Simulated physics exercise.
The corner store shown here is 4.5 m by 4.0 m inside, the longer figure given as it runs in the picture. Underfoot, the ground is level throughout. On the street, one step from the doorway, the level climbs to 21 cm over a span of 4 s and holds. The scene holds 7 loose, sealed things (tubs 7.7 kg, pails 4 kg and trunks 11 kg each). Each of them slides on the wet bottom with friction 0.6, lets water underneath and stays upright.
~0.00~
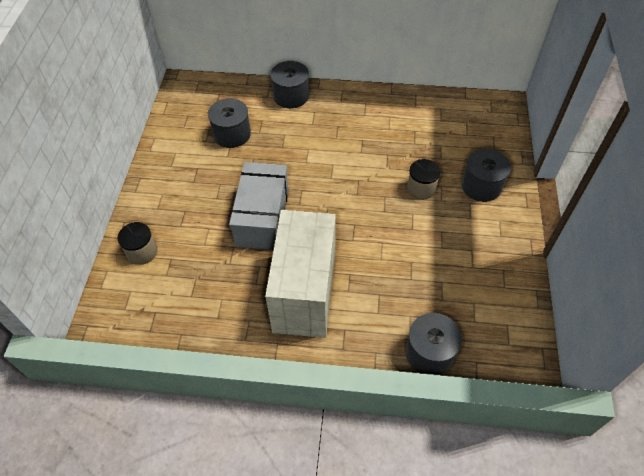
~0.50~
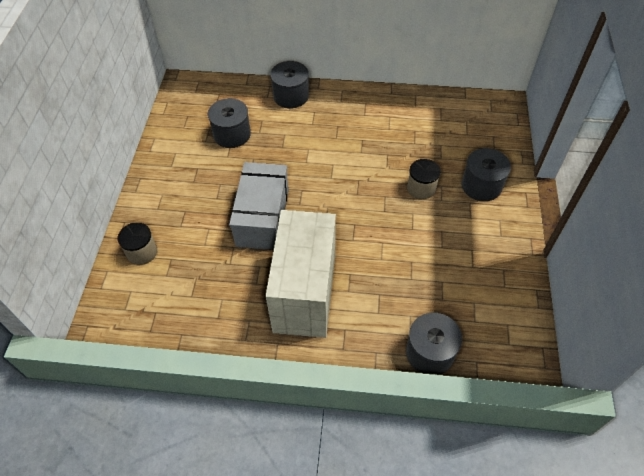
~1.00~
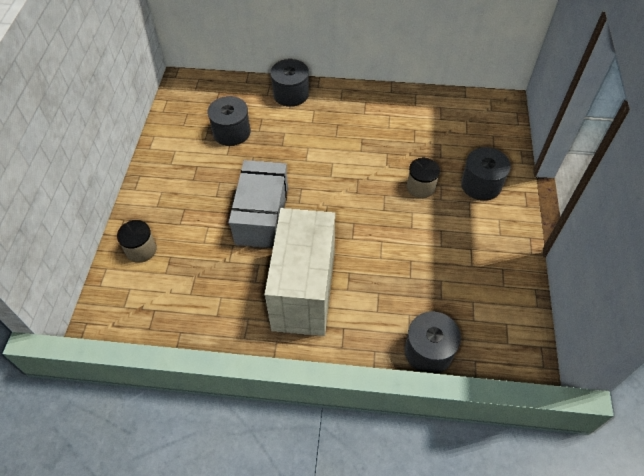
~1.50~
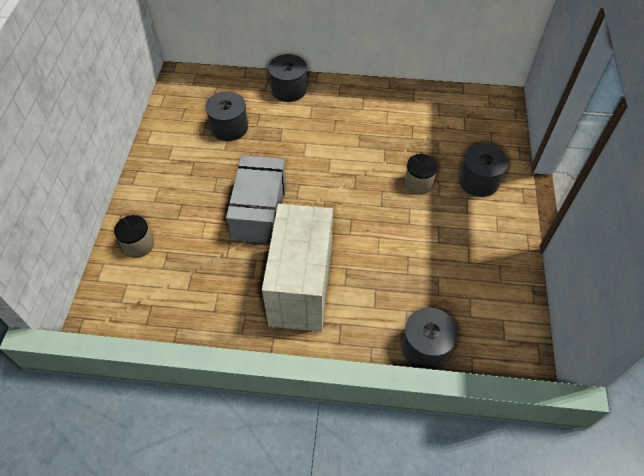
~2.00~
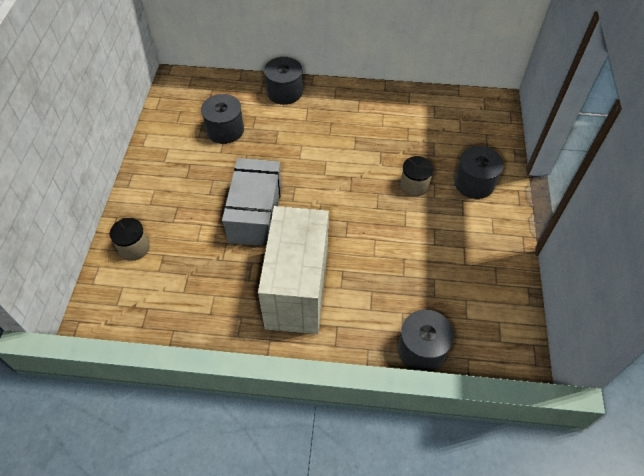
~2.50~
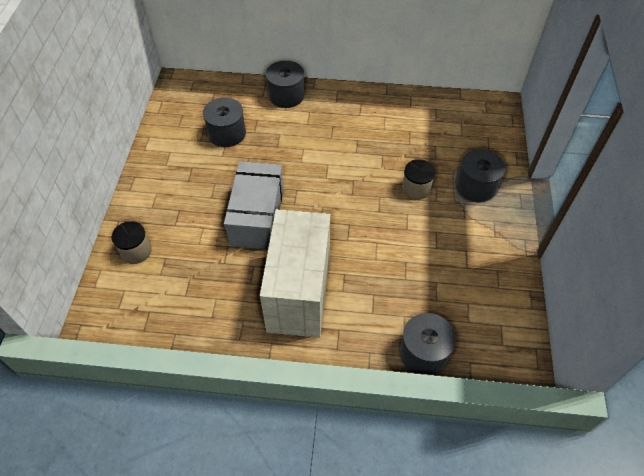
At the start, dark round containers and two boxy blocks stand on the dry wooden floor of a walled room, with pale grey ground outside. The ground outside turns bluish as water covers it, then a shallow sheet slips through the right-hand doorway onto the floorboards, while the objects stay put.
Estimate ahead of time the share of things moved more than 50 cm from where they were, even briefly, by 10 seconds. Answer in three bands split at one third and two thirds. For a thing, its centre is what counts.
Two thirds or more.
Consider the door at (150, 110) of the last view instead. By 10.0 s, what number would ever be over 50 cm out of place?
Count: 4.
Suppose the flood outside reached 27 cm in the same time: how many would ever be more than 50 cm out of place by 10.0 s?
You'd get 6 in that case.
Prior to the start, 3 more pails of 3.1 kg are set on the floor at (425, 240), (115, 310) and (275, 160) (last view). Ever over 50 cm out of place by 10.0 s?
Respectively, higher, lower and higher.
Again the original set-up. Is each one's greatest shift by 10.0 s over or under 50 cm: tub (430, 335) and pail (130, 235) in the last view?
The first is within the limit and the second is within the limit.
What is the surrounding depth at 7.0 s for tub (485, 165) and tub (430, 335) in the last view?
About 5 and 4 cm.
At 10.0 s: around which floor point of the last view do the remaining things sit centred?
Roughly at (220, 184).
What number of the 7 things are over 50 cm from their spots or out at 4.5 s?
By then the count is 1.
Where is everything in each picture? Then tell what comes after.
A tub at (290, 73) rests on the ground; a pail at (134, 236), on the bottom; 0.0 m2 under water; 0 of 7 have shifted, in the first picture.
A tub at (290, 73) rests on the ground; a pail at (134, 236), on the bottom; 0.0 m2 under water; 0 of 7 have shifted, in the second picture.
A tub at (290, 72) rests on the ground; a pail at (133, 233), on the bottom; 0.0 m2 under water; 0 of 7 have shifted, in the third picture.
A tub at (287, 67), on the bottom; a pail at (131, 228), on the bottom; 0.0 m2 under water; 0 of 7 have shifted, in the fourth picture.
A tub at (283, 69), on the bottom; a pail at (126, 231), on the bottom; water covers 0.0 m2; 0 of 7 have shifted, in the fifth picture.
A tub at (285, 73) rests on the ground; a pail at (128, 235), on the bottom; 0.4 m2 under water; 0 of 7 have shifted, in the sixth picture.
After 3.5 s 0 of 7 are over 50 cm from their spots; 0 afloat.
After 4.5 s 1 of 7 are over 50 cm from their spots; 0 afloat.
After 7.0 s 3 of 7 are over 50 cm from their spots; 1 afloat.
After 10.0 s 5 of 7 are over 50 cm from their spots, and 5 have been at some point; 6 afloat.
